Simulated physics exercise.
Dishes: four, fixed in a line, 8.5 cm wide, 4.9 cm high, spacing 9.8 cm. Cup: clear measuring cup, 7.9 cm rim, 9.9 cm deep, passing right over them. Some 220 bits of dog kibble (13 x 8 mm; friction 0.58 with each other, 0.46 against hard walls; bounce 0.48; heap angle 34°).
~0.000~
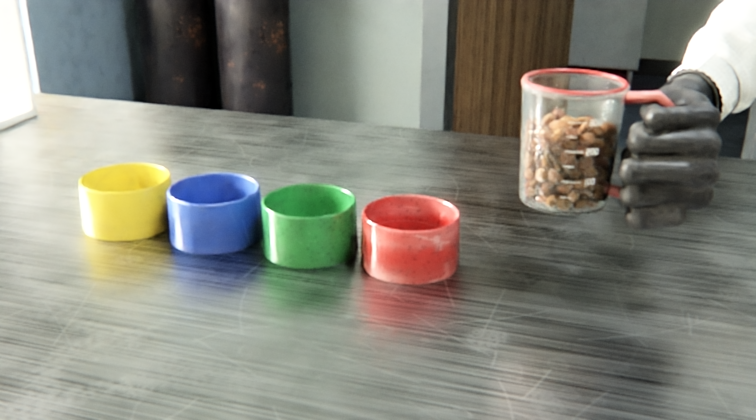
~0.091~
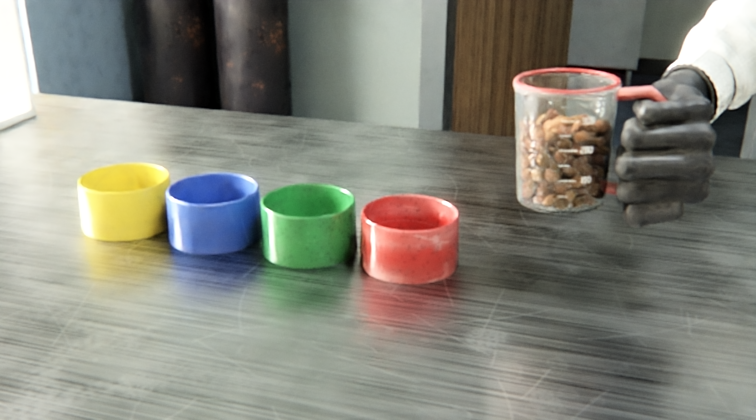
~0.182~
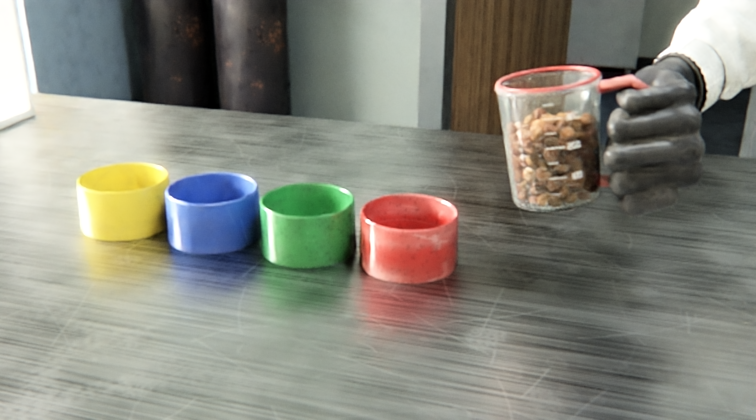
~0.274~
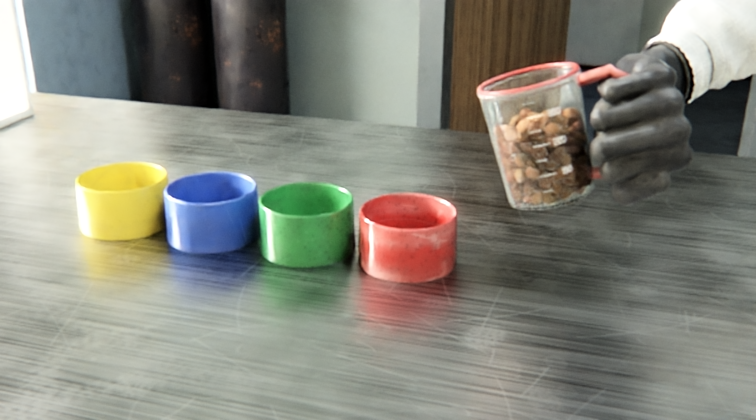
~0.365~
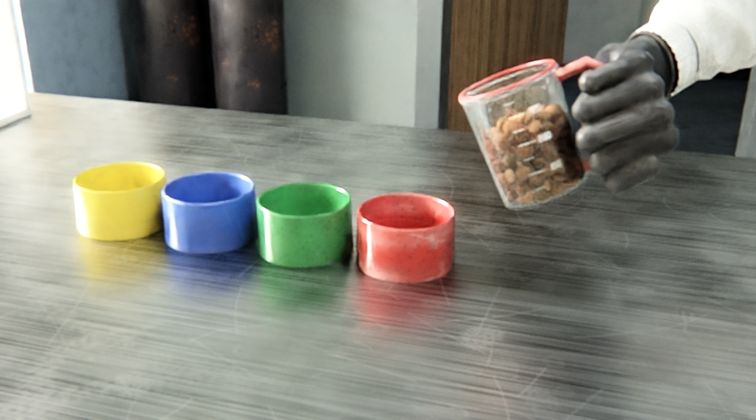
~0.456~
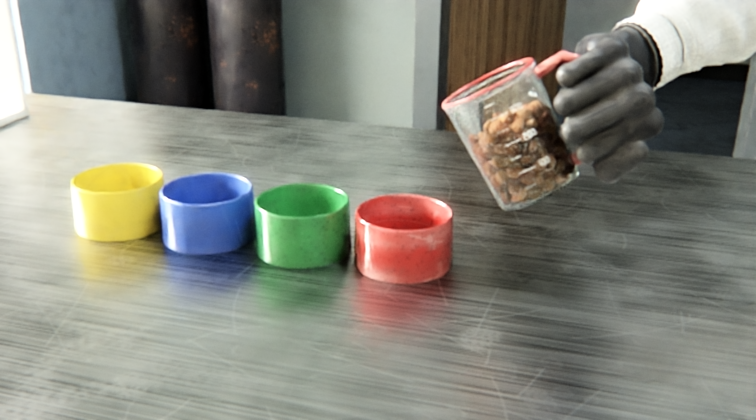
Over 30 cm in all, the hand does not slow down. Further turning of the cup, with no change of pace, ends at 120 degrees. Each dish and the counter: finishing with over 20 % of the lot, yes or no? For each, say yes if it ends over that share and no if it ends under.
Red - no, blue - no, green - yes, yellow - no, counter - no.
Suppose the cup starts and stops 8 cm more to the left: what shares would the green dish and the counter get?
Shares - green 0 / counter 20.
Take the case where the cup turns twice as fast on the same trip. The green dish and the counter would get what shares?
That gives green 0 with 30 for the counter.
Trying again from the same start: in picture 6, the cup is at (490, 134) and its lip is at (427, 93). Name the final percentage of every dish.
You'd end up with red at 0, blue at 70, green at 0 and yellow at 0.
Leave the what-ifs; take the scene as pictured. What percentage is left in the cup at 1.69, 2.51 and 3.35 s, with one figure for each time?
Close to 65, 0 and 0 per cent respectively.
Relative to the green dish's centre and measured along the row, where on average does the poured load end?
Offset: About 1 cm, leftward.
After 1.69 s, tilt 120 degrees; cup holds 65 %, green 30 %.
After 2.51 s, tilt 120 degrees; cup holds 0 %, green 90 %.
After 3.35 s, tilt 120 degrees; cup holds 0 %, green 90 %.
In the end, at 3.7 s, red 0 %, blue 0 %, green 90 %, yellow 0 %, counter 10 %.
